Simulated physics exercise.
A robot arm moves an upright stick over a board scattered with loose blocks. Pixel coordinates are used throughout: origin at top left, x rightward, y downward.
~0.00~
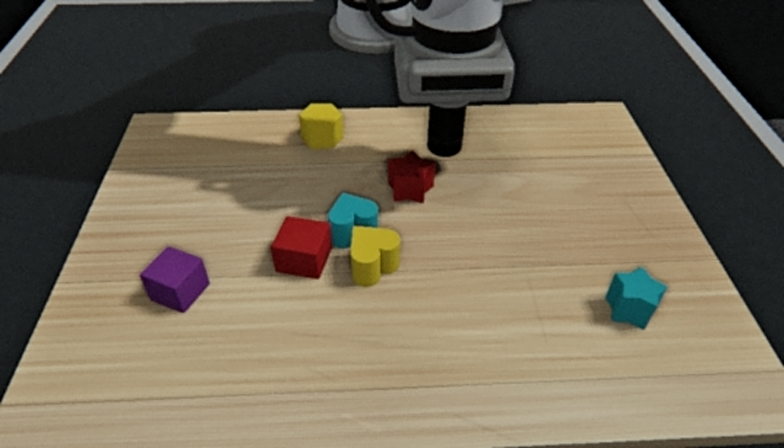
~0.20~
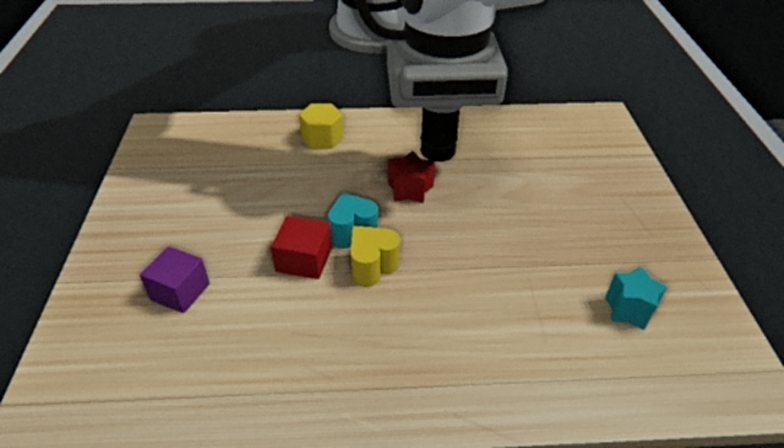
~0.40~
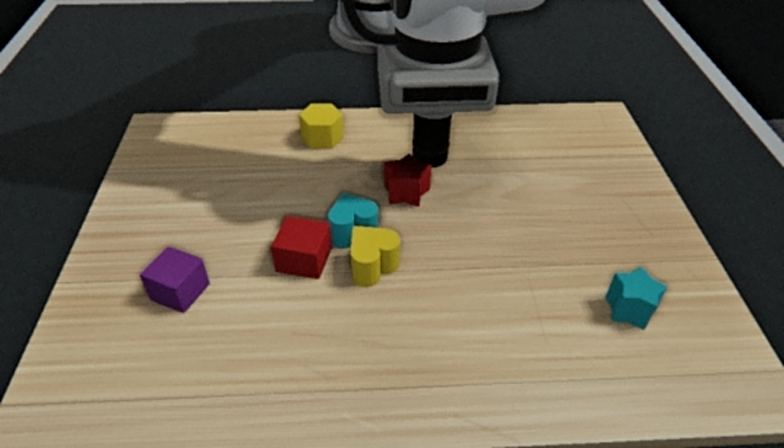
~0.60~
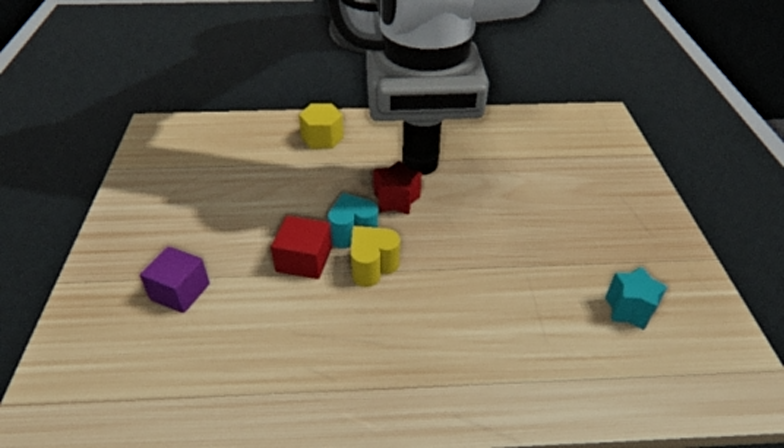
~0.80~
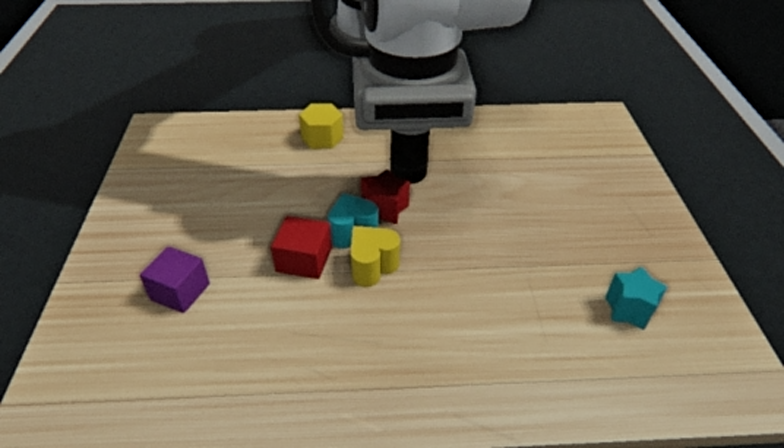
A robot arm's black stick moved up to a red star block and pushed it a short way down and left, close beside the turquoise heart, while the other blocks on the wooden board stayed still.
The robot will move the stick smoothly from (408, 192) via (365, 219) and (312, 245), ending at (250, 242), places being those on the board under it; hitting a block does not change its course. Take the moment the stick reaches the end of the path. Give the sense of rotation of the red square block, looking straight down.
Answer: Clockwise.
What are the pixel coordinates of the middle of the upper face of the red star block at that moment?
It will end up at (267, 250).
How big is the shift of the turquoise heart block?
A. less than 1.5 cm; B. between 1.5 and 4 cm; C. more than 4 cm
I'll go with C - more than 4 cm.
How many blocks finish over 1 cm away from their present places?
Total: Three-plus.
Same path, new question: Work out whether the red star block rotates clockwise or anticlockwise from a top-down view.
Against the clock.
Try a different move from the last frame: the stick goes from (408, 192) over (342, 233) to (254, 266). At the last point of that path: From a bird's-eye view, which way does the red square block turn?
Direction: Clockwise.
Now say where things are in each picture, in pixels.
Stick tip (444, 148); block tops, red square block (301, 234); turquoise heart block (351, 208); yellow heart block (372, 242); red star block (411, 165), in the first picture.
Stick (438, 152); blocks unchanged, in the second picture.
Stick (430, 158); red star block (407, 167), in the third picture.
Stick (420, 165); red star block (397, 175), in the fourth picture.
Stick (409, 174); red square block (301, 234); turquoise heart block (351, 208); yellow heart block (372, 242); red star block (384, 184), in the fifth picture.
What follows on the original path. One third of the way, stick (363, 202); red square block (274, 257), turned 55° clockwise; turquoise heart block (317, 243), turned 45° anticlockwise; red star block (333, 213).
Two thirds of the way, stick (309, 227); red square block (243, 275), turned 70° clockwise; turquoise heart block (294, 279), turned 30° anticlockwise; red star block (286, 246), turned 20° anticlockwise.
At the end, stick (246, 224); red square block (229, 284), turned 60° clockwise; turquoise heart block (293, 280), turned 35° anticlockwise; yellow heart block in place; red star block (267, 250), turned 50° anticlockwise.
